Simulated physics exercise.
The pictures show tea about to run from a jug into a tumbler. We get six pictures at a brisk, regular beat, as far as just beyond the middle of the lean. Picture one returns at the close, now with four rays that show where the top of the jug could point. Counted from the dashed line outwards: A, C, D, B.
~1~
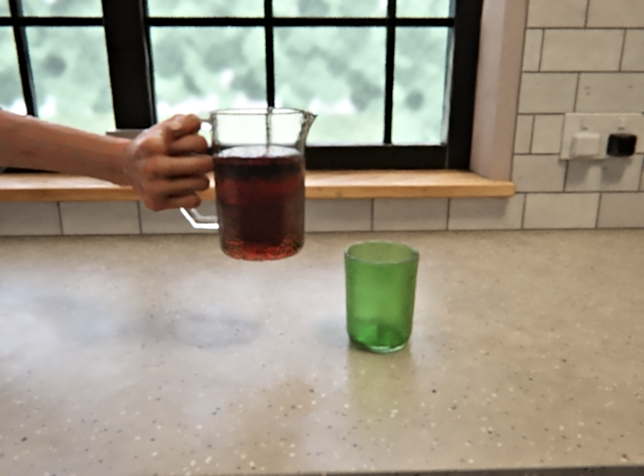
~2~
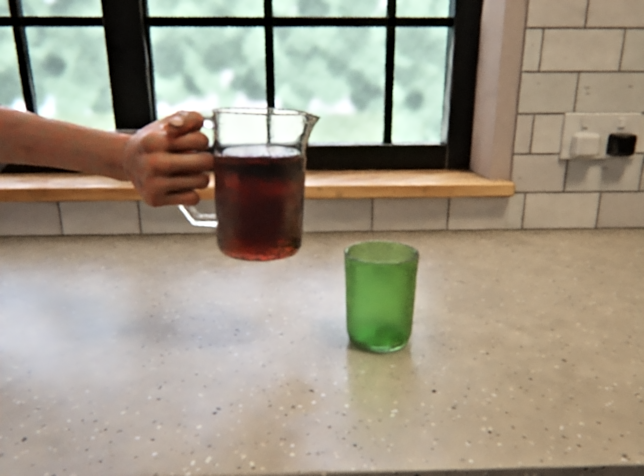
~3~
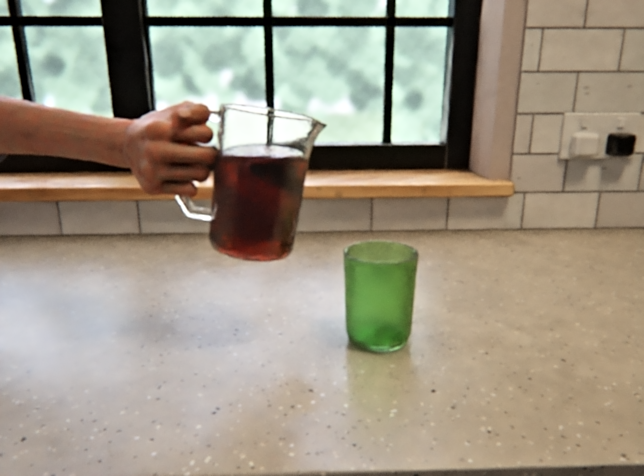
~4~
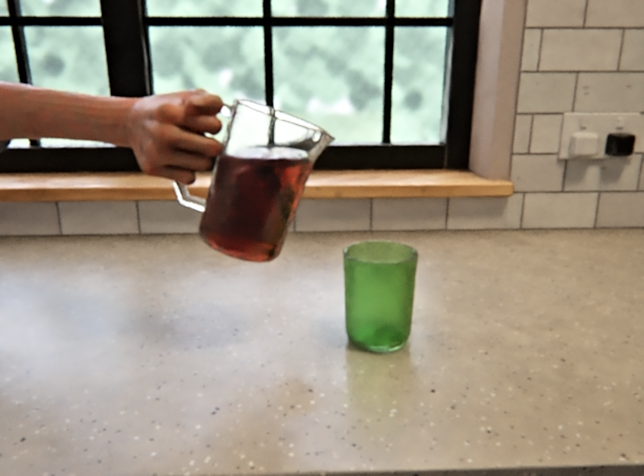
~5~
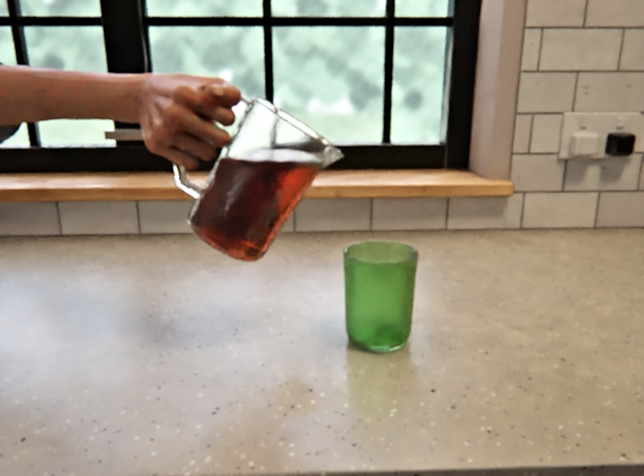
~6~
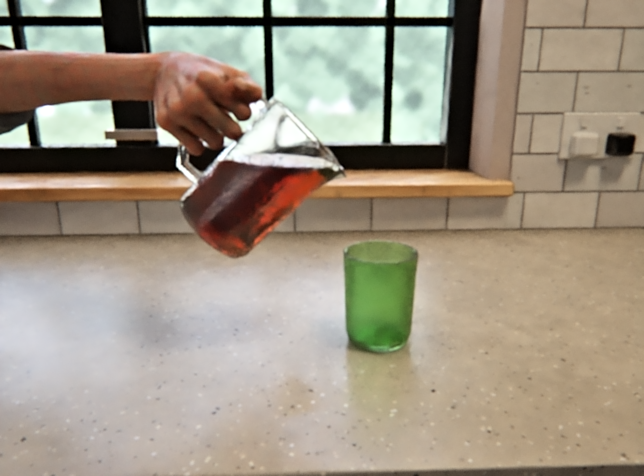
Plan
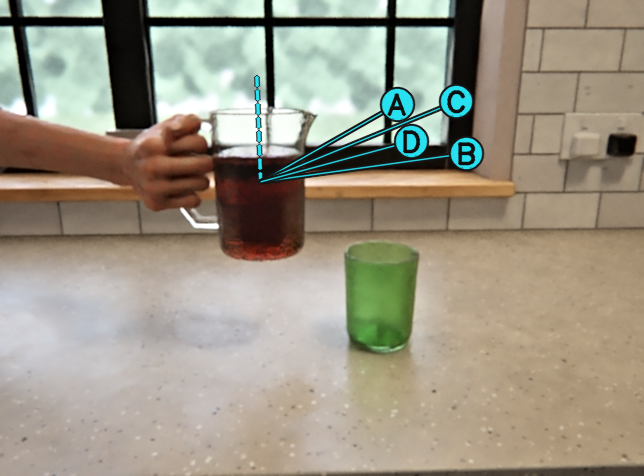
A hand tilts a glass jug of dark red tea rightward above a green tumbler.
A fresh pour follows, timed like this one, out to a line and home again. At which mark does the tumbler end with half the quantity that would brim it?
C is best.
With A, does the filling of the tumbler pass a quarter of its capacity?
Yes, it does.
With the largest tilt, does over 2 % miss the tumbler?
Yes, it does.
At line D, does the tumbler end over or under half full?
Over half.
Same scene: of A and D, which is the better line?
The answer is A.
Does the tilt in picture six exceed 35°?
Yes.
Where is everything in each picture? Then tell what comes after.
The first picture shows upright, lip at (316, 114); rim of the tumbler round (382, 251); nothing has left yet.
The second picture shows tipped about 2°, lip at (318, 116); nothing has left yet.
The third picture shows tipped about 9°, lip at (325, 124); nothing has left yet.
The fourth picture shows tipped about 20°, lip at (334, 137); nothing has left yet.
The fifth picture shows tipped about 32°, lip at (341, 155); nothing has left yet.
The sixth picture shows tipped about 46°, lip at (345, 175); nothing has left yet.
In cyan, A at (383, 112); B at (449, 155); C at (440, 108); D at (395, 145).
If A is chosen, the tumbler ends with about 33 % of what it can hold.
If B is chosen, the tumbler ends with about 85 % of what it can hold; 10 % of the tea is spilt.
If C is chosen, the tumbler ends with about 53 % of what it can hold.
If D is chosen, the tumbler ends with about 77 % of what it can hold.
